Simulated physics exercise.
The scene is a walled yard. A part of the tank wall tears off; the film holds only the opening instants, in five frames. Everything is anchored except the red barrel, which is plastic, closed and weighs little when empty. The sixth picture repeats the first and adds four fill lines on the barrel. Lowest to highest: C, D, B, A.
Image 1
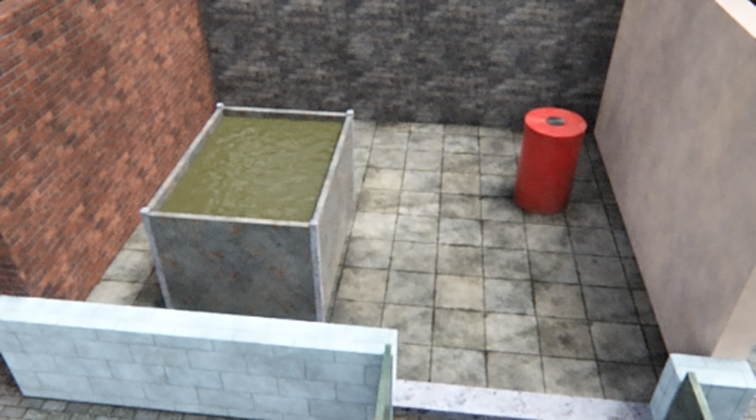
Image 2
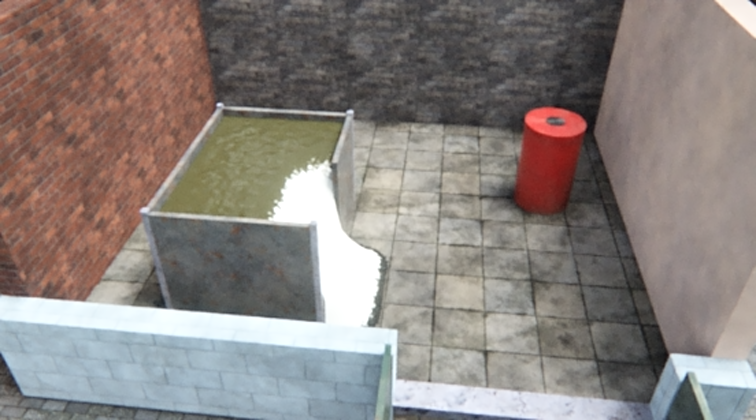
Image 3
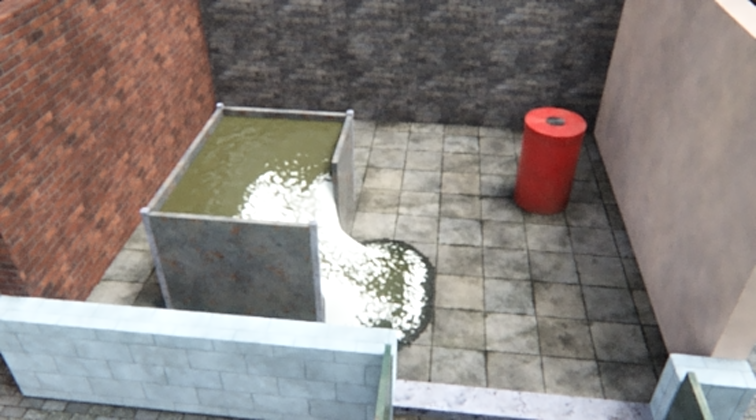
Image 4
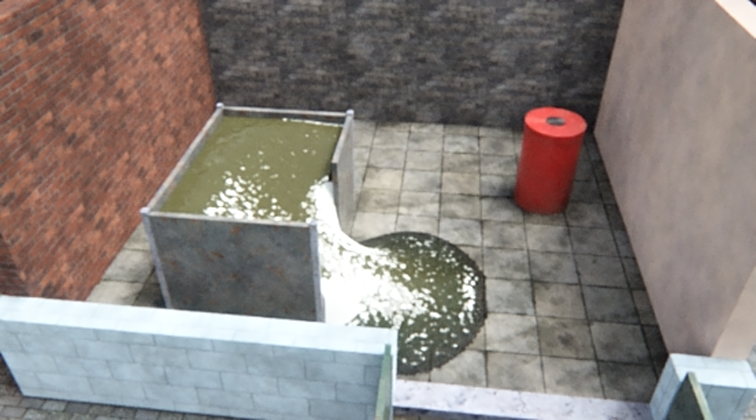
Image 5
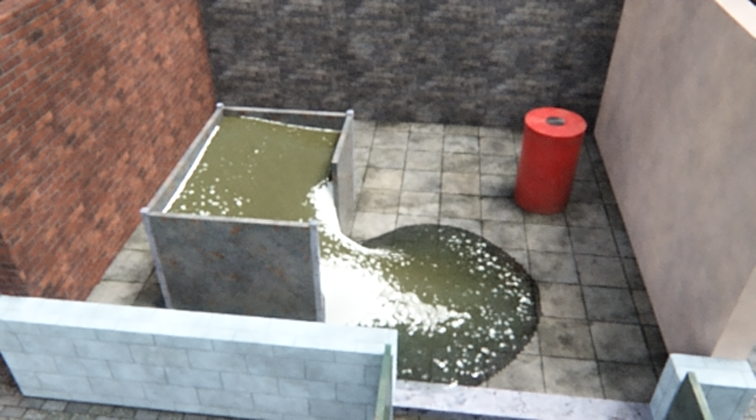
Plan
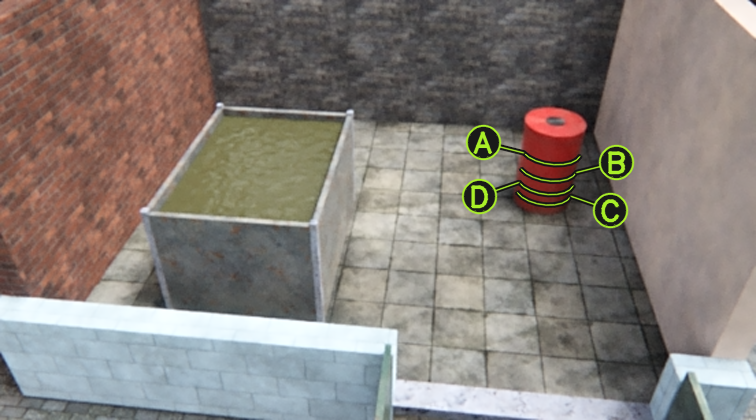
A metal tank brimming with murky green water stands at the left of a paved, walled yard, seen from above by a still camera. A red barrel stands at the right near the back, between a dark rear wall, red brick and pale side walls, with a low light-blue wall in front. White, foaming water bursts from the tank's right side and spreads rightward across the paving in a widening, rounded green pool, while the level inside drops slightly.
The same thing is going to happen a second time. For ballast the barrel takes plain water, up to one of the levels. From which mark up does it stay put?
That is mark D.
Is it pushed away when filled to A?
No, that is safe.
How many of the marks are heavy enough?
Three of them.
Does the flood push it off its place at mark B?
No, not at all.
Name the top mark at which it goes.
C it is.
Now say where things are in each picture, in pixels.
In the first frame, lid of the red barrel at (556, 121); tank full, its middle at (261, 165); open gate at (530, 346).
In the second frame, water covers 2 % of the ground, mostly out of sight from here.
In the third frame, 6 % of the ground under water, its edge towards the barrel at (407, 248).
In the fourth frame, 10 % of the ground under water, its edge towards the barrel at (440, 242).
In the fifth frame, lid of the red barrel at (556, 121); 15 % of the ground under water, its edge towards the barrel at (485, 245).
In lime, A at (554, 164); B at (550, 181); C at (545, 205); D at (548, 194); from the bottom up C, D, B, A.
For mark A, it does not move.
For mark B, it does not move.
For mark C, it is pushed about its own width away.
For mark D, it does not move.
